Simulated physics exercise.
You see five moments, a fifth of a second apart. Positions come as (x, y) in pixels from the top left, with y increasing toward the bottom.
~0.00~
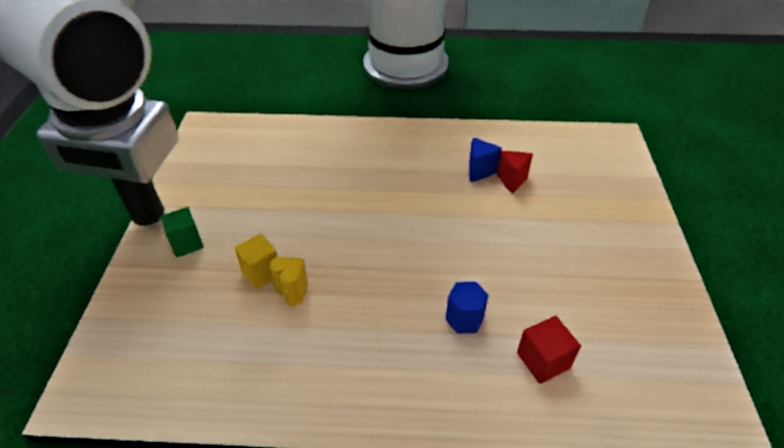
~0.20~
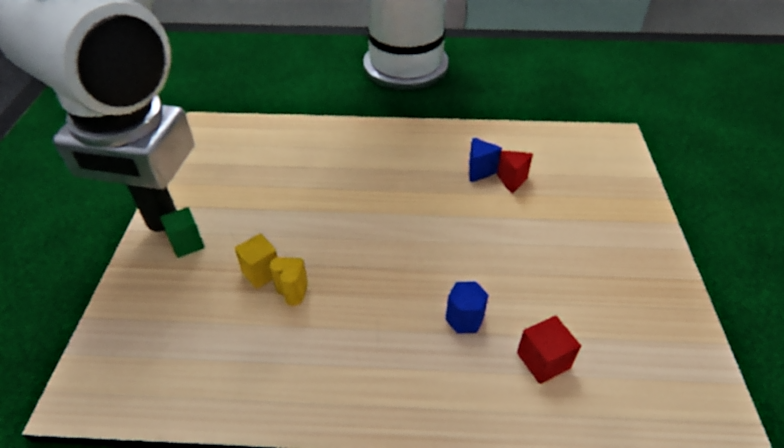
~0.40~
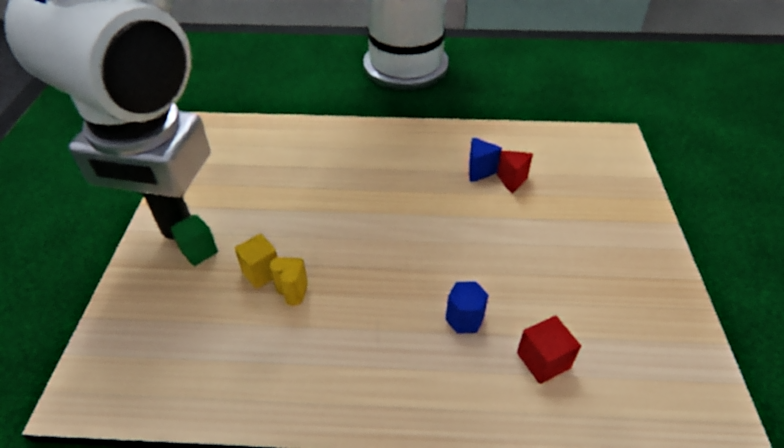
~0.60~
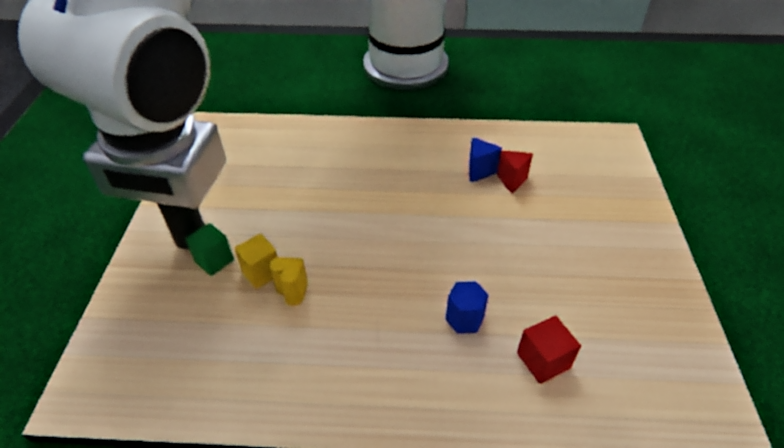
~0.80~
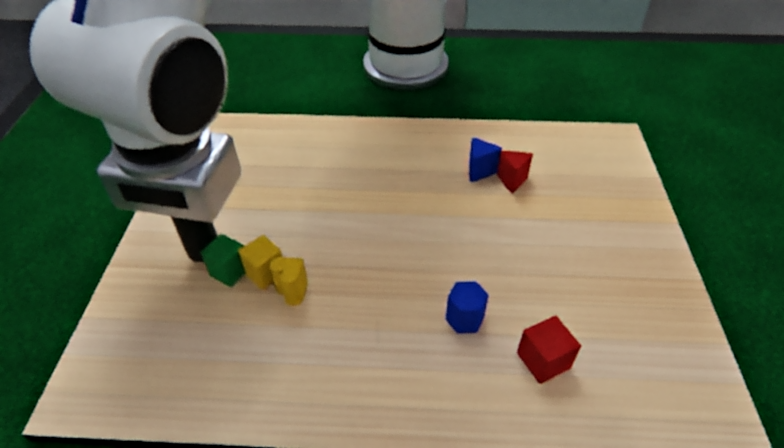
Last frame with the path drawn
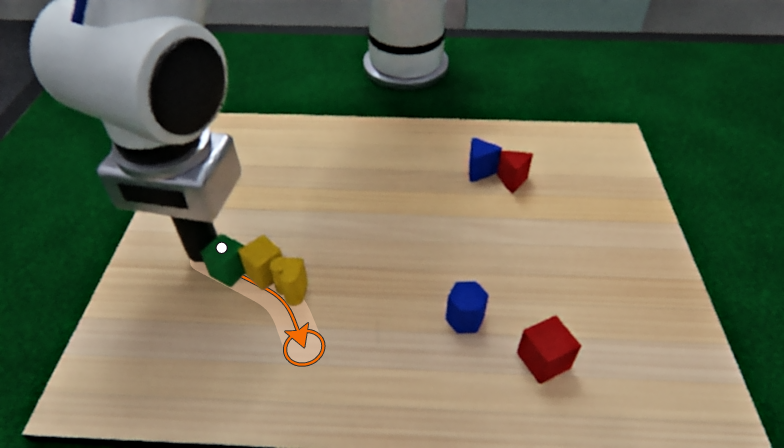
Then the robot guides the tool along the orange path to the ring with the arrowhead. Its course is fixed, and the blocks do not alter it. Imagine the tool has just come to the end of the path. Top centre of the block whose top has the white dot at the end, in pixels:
Just about (312, 355).
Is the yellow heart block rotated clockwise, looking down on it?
Yes, I think so.
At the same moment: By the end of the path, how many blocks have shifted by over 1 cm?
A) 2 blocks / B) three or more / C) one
Letter B.
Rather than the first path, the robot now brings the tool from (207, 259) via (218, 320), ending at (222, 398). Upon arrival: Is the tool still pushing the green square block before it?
I believe not.
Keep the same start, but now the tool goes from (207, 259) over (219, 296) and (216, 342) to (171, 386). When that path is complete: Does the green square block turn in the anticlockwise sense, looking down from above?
I'd say yes.
Path on the board, from (207, 259) by way of (247, 279) and (285, 304) to (304, 347); the dot is on the green square block.
The first path, step by step. One third of the way, tool (245, 270); green square block (258, 275), turned 25° clockwise; yellow square block (284, 257), turned 80° anticlockwise; yellow heart block (312, 271), turned 65° clockwise.
Two thirds of the way, tool (283, 296); green square block (288, 309), turned 50° clockwise; yellow square block (302, 255), turned 85° anticlockwise; yellow heart block (320, 272), turned 95° clockwise.
At the end, tool (302, 339); green square block (312, 355), turned 35° clockwise; yellow square block (302, 255), turned 85° anticlockwise; yellow heart block (320, 272), turned 95° clockwise.
